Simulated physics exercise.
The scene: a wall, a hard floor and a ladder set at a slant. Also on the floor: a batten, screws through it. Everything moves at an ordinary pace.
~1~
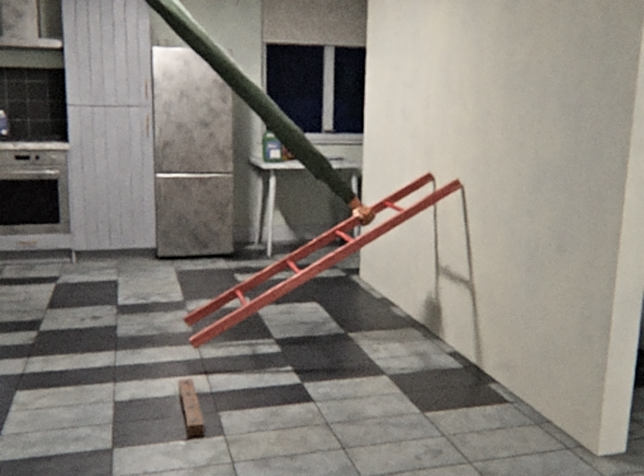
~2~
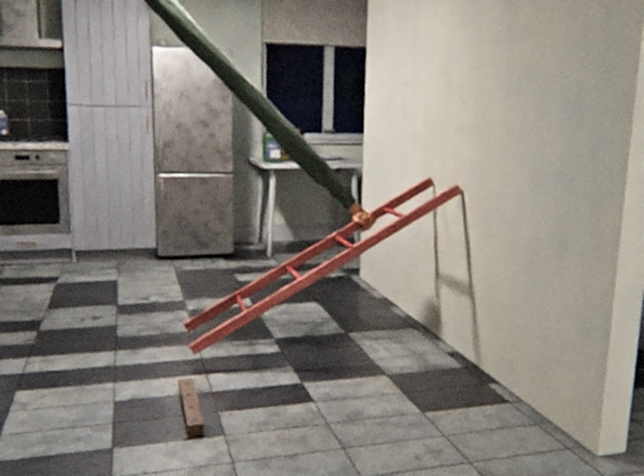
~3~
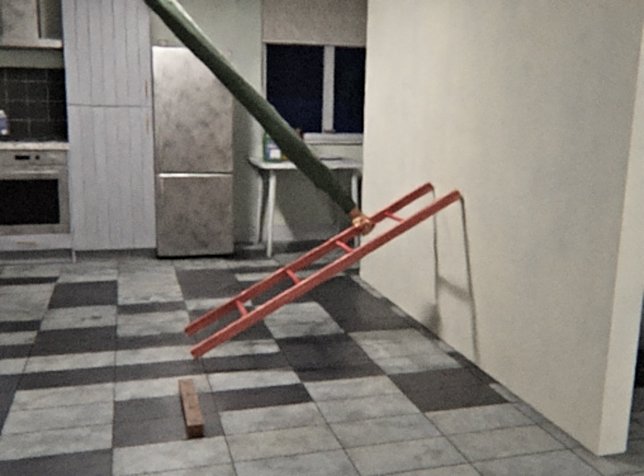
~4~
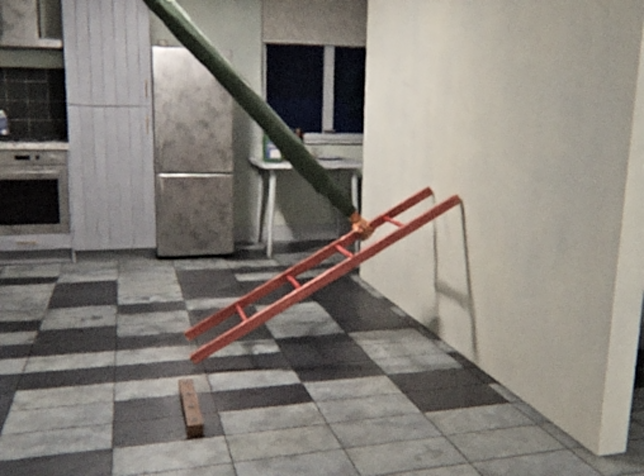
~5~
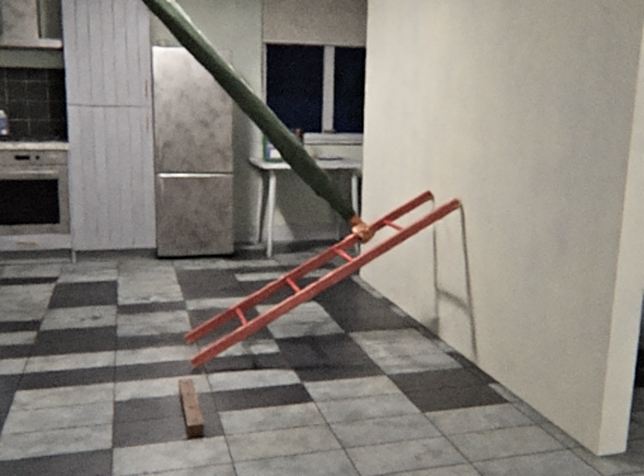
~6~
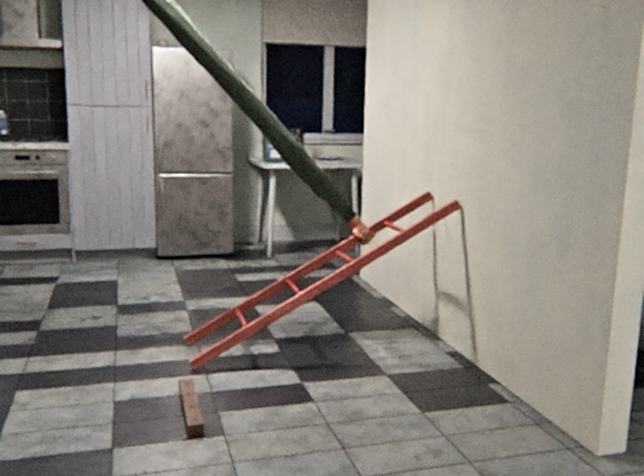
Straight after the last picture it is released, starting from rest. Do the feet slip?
Seems it can't keep its balance like that.
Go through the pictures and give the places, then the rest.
In the first frame, still on the way; red ladder (321, 253); batten (190, 405).
In the second frame, still on the way; red ladder (321, 259); batten (190, 405).
In the third frame, still on the way; red ladder (321, 264); batten (190, 405).
In the fourth frame, still on the way; red ladder (321, 268); batten (190, 405).
In the fifth frame, still on the way; red ladder (321, 272); batten (190, 405).
In the sixth frame, in place, still held; red ladder (320, 273); batten (190, 405).
Then, 0.30 s after the last picture, red ladder tipped 13° from how it was near (308, 304).
At rest, the red ladder slips down, near (299, 344).
